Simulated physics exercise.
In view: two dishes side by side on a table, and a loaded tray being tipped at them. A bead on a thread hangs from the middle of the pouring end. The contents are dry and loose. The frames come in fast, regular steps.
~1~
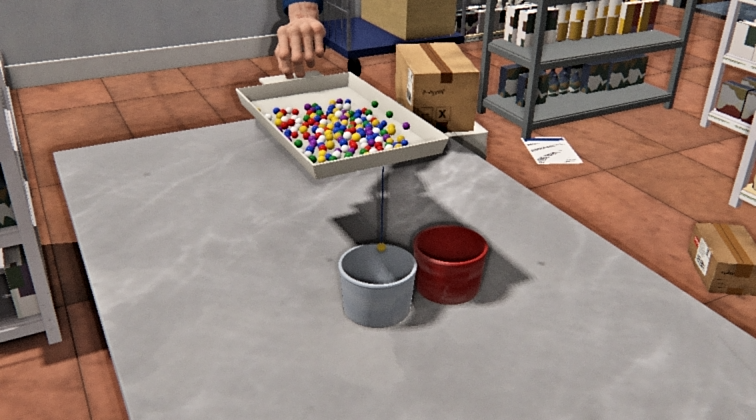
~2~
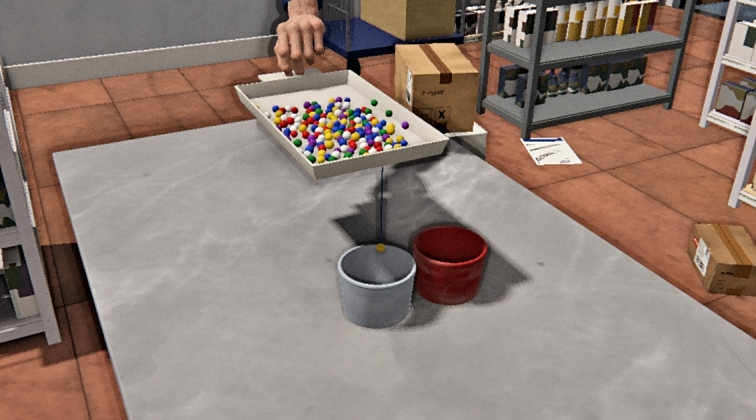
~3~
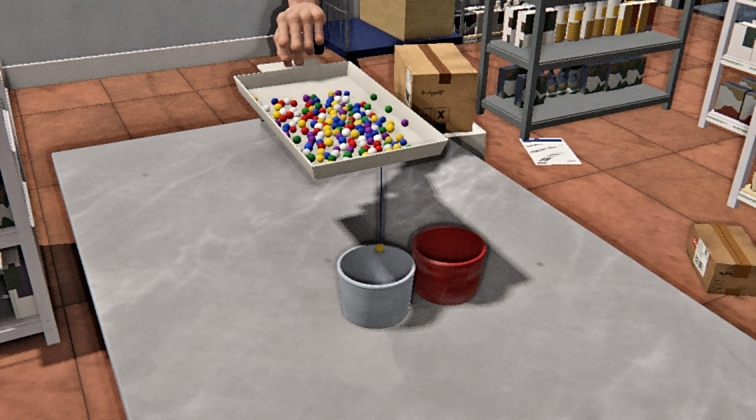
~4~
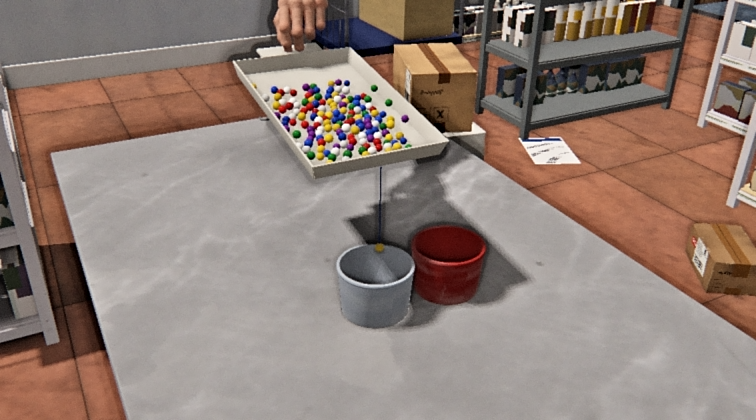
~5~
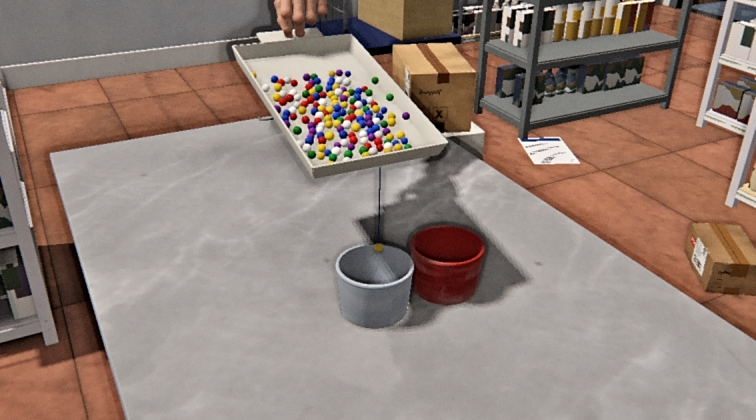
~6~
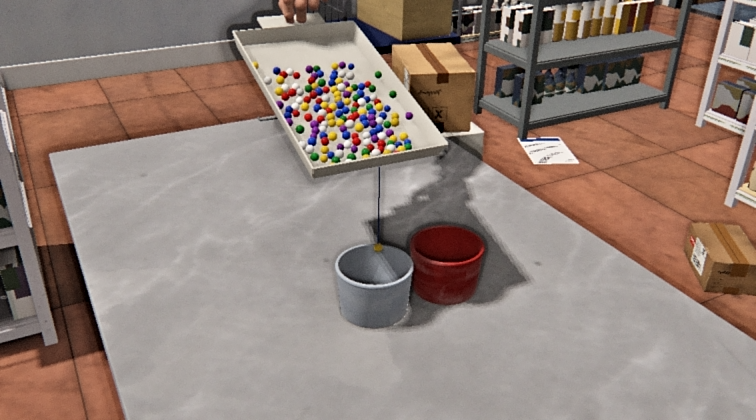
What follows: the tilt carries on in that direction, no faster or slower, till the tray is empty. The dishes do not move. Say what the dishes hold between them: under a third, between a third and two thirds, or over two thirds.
In the dishes lies less than a third of it.
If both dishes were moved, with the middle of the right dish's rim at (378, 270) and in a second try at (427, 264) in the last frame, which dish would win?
One: The dish on the right. Two: The right one.
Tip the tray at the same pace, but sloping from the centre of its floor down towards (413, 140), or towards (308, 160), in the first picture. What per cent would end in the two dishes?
Roughly 90 per cent, and 0 per cent.
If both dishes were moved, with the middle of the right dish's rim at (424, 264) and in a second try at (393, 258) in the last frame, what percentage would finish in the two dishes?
First some 70, then 10 per cent.
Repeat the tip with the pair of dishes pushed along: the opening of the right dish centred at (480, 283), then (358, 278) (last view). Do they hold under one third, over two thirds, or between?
In turn: Under a third; under a third.
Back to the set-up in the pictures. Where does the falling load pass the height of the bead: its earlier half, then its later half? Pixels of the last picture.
Around (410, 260) and then (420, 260).
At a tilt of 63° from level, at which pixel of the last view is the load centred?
Roughly at (382, 147).
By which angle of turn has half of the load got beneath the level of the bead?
At about 95°.
Just after the last frame, tray tipped steeply; almost all on the tray; about a tenth in the air.
A moment on, tray tipped past a quarter turn; about a tenth on the tray; about a tenth in the left dish; about a tenth in the right dish; roughly half outside both; roughly a quarter in the air.
Further on, tray tipped past a quarter turn; about a tenth in the left dish; about a tenth in the right dish; the larger part outside both.
When it is over, tray tipped past a quarter turn; about a tenth in the left dish; about a tenth in the right dish; the larger part outside both.
